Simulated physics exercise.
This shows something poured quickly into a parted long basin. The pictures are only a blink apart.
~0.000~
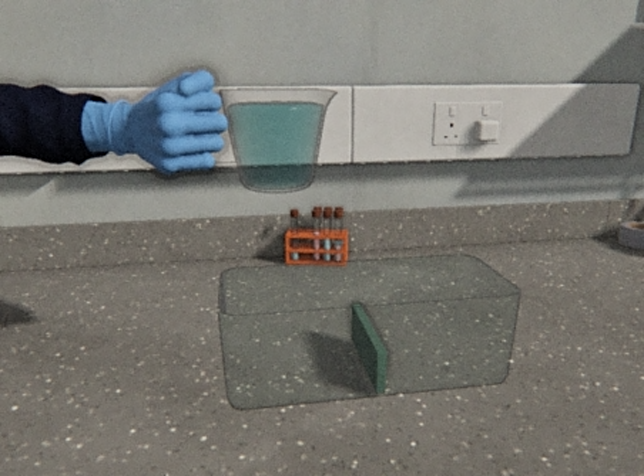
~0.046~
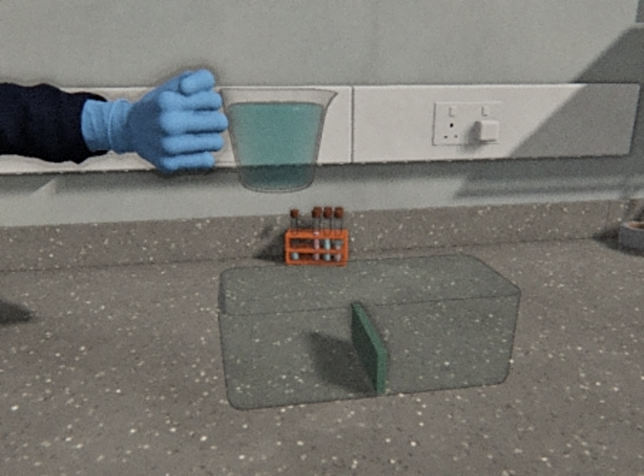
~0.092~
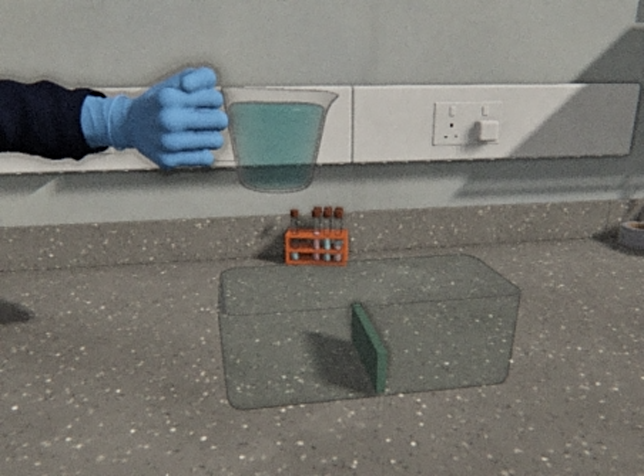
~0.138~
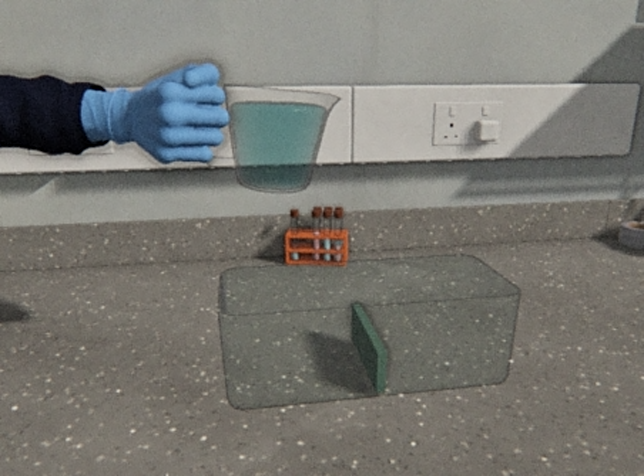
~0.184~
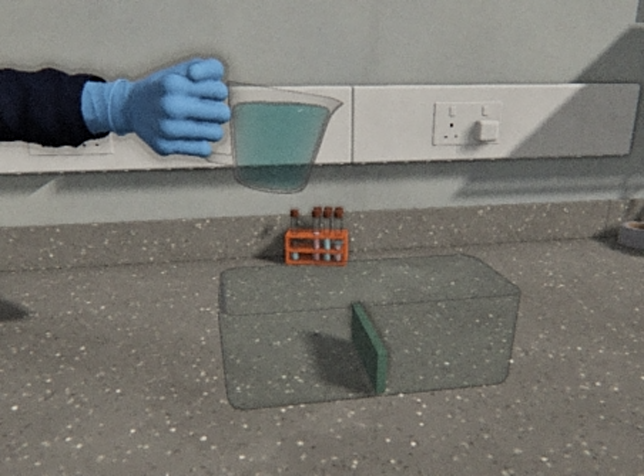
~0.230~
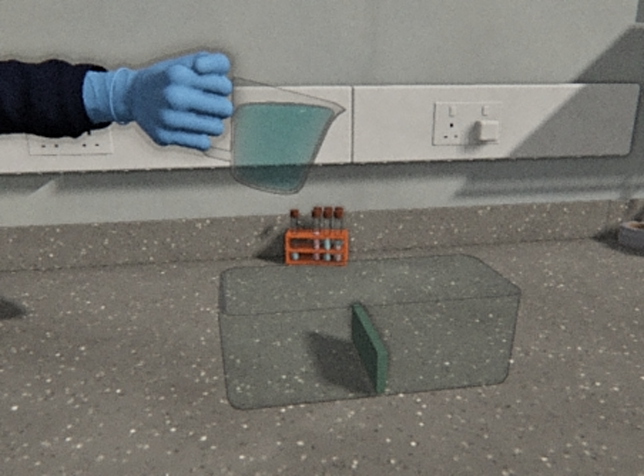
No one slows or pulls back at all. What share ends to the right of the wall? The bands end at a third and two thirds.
My call is that the right side exceeds two thirds.
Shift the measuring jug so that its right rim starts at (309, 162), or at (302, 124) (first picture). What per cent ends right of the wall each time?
You'd get around 20 per cent and then around 25 per cent.
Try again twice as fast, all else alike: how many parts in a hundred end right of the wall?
Roughly 90 percent.
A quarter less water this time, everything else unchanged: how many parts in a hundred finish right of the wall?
Estimated share: Close to 90 per cent.
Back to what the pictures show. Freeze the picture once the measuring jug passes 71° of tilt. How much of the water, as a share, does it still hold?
Near 65 percent is still in there.
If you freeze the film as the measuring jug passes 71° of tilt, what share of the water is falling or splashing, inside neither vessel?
Share: Approx. 25 %.
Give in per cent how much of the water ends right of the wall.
I'd put it at around 90 %.
A moment on, the measuring jug is tipped part way and 66 per cent is still to pour, 0 is left of the wall and 7 right of it.
Next, the measuring jug is tipped on its side and 13 per cent is still to pour, 1 is left of the wall and 63 right of it.
Then the measuring jug is tipped right over and 0 per cent is still to pour, 6 is left of the wall and 91 right of it.
Later the measuring jug is tipped right over and 0 per cent is still to pour, 7 is left of the wall and 92 right of it.
In the end 7 per cent lies left of the wall, 92 right of it and 1 outside.
